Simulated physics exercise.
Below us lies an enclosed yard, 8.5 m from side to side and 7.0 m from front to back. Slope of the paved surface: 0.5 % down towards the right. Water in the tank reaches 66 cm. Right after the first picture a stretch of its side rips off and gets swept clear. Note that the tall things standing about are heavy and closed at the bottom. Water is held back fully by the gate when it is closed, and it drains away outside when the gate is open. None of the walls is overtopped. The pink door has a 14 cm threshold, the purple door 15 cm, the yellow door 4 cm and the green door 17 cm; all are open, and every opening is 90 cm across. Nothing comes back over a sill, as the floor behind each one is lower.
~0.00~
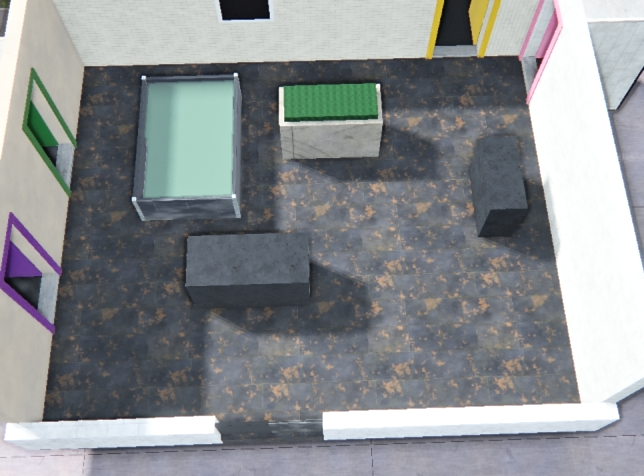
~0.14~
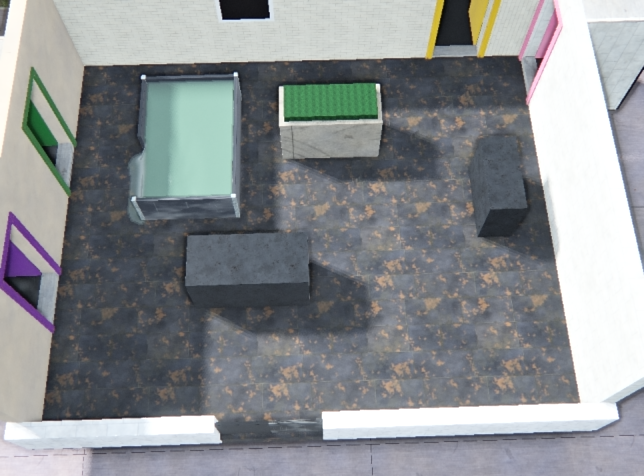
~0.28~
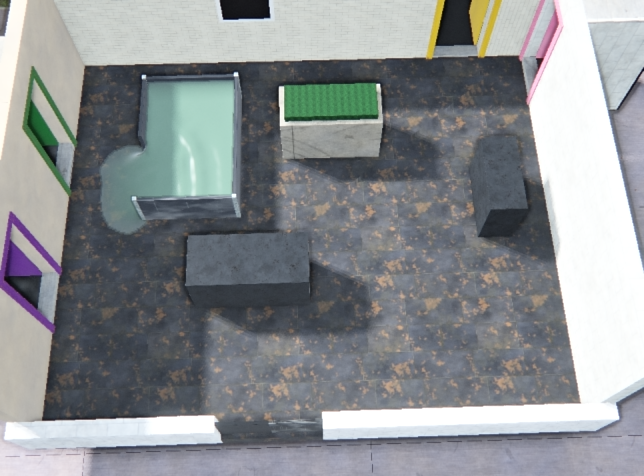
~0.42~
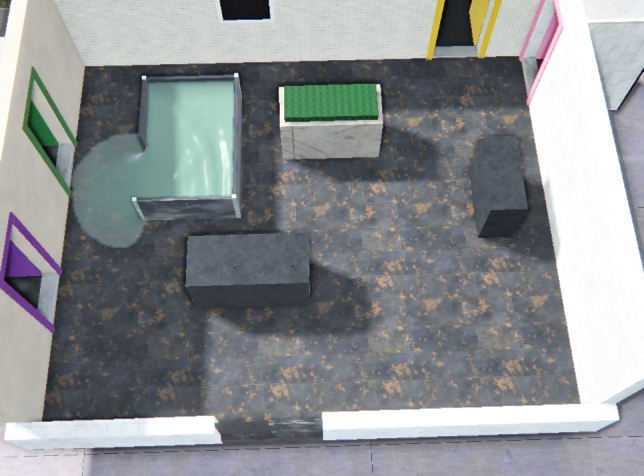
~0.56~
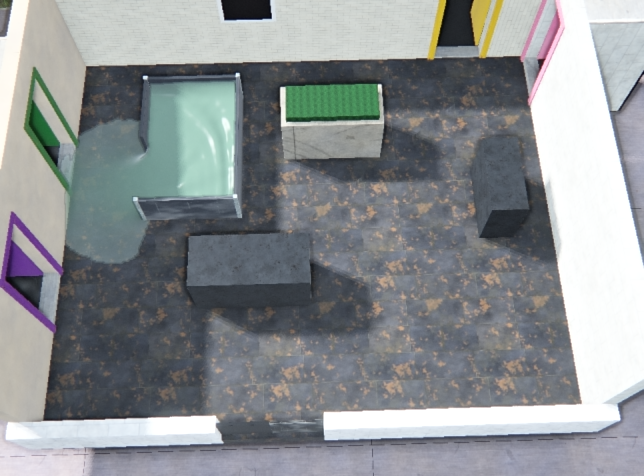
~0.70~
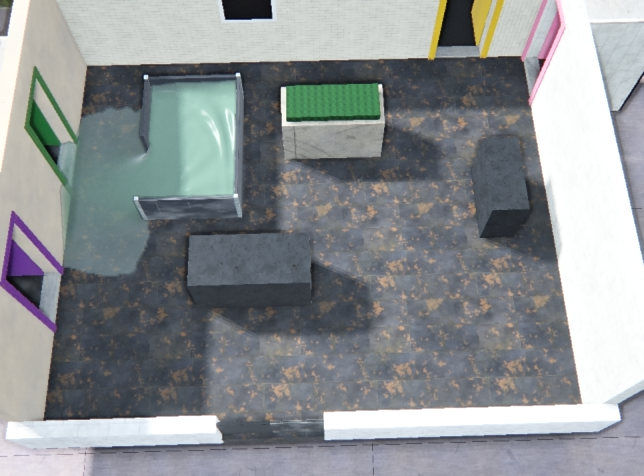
To begin with, a glass-sided tank of pale green water stands whole and still in a walled yard with dark blocks and a green-topped box. Part of its left side gives way, and water pours out across the dark floor, spreading to the left wall and then toward the viewer along it.
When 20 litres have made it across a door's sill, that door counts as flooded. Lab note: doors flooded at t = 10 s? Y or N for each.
As I see it, at the pink door the limit will hold; at the purple door the limit will hold; at the yellow door the limit will hold; at the green door the limit will be broken.
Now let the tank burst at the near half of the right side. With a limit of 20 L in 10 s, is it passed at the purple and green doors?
Log - purple: Threshold not reached, green: Threshold not reached.
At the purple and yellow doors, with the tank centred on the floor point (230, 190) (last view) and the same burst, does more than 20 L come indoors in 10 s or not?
Lab note: Purple door limit exceeded; yellow door limit not exceeded.
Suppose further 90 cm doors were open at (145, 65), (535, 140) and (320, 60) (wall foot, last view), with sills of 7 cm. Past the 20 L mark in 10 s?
Check each in turn: The first succeeds, the second fails, the third fails.
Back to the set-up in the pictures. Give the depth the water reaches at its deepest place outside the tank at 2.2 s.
Up to some 34 cm.
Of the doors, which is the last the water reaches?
That would be the pink door.
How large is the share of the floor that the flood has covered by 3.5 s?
Around 30 per cent wet.
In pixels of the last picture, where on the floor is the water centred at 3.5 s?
The water's centre is around (151, 206).
After 1.4 s water covers 10 % of the floor and is deepest (44 cm) near (71, 202); pink door not reached, purple door 13 cm at the sill, 0 L in, yellow door not reached, green door 38 cm at the sill, 75 L in.
After 2.2 s water covers 20 % of the floor and is deepest (34 cm) near (71, 202); pink door not reached, purple door 14 cm at the sill, 0 L in, yellow door not reached, green door 31 cm at the sill, 161 L in.
After 3.5 s water covers 30 % of the floor and is deepest (25 cm) near (73, 184); pink door not reached, purple door 10 cm at the sill, 1 L in, yellow door not reached, green door 24 cm at the sill, 224 L in.
After 6.0 s water covers 60 % of the floor and is deepest (16 cm) near (71, 202); pink door not reached, purple door 7 cm at the sill, 1 L in, yellow door 3 cm at the sill, 0 L in, green door 14 cm at the sill, 237 L in.
After 10.0 s water covers 80 % of the floor and is deepest (14 cm) near (545, 190); pink door 8 cm at the sill, 0 L in, purple door 4 cm at the sill, 1 L in, yellow door 5 cm at the sill, 0 L in, green door 6 cm at the sill, 237 L in.
